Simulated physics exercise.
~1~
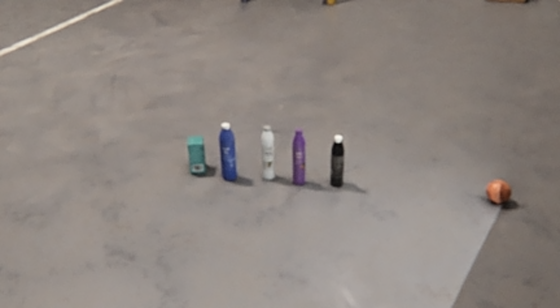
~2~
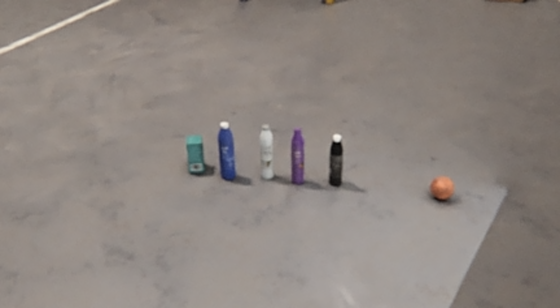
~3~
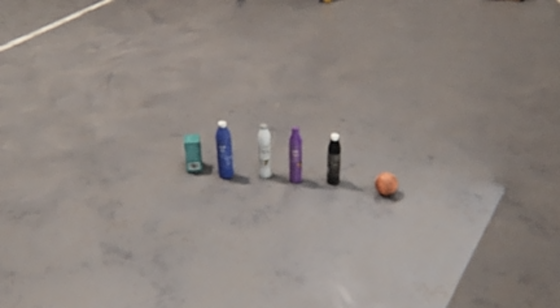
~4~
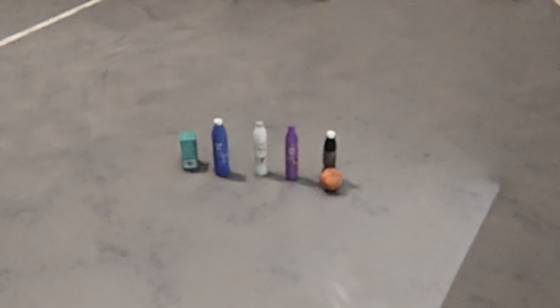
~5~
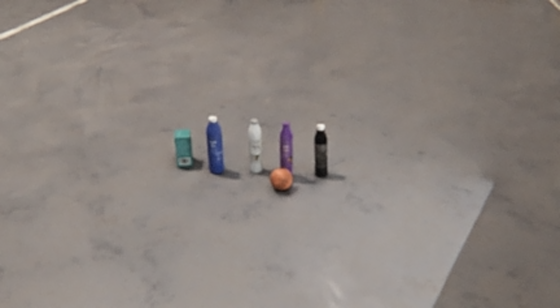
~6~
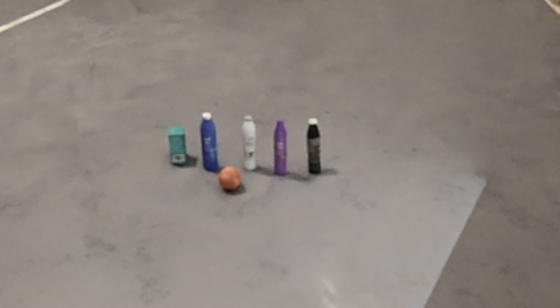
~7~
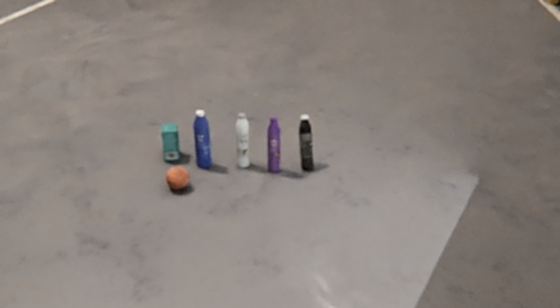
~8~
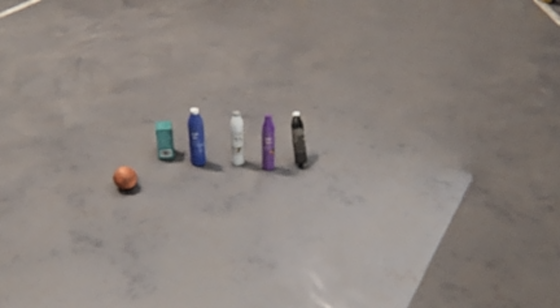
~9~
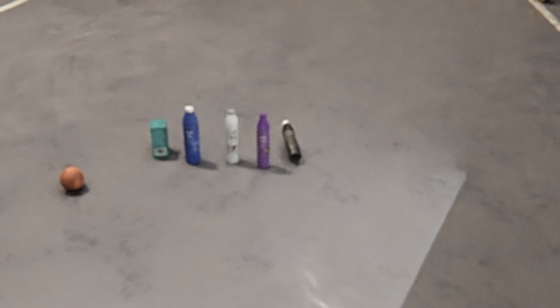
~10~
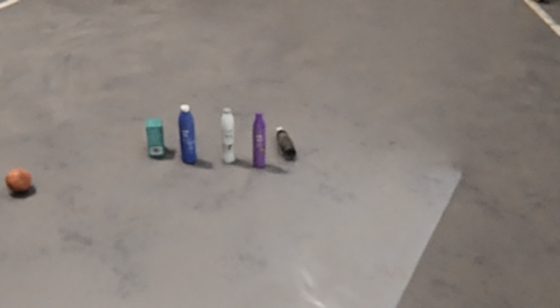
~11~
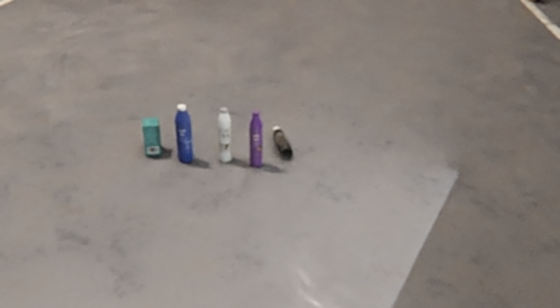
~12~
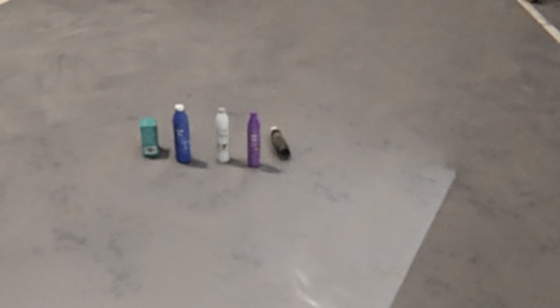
At the start, a turquoise carton and four bottles, blue, white, purple and black, stand in a row on a grey floor, with an orange ball off to the right. The ball rolls left toward the row and passes in front of the black bottle, then the purple one. As it continues past the white and blue bottles and the carton, the black bottle begins to lean. The black bottle tips over onto its side while the ball rolls on and leaves view at the left. At the end, the black bottle lies on the floor and the other things still stand.
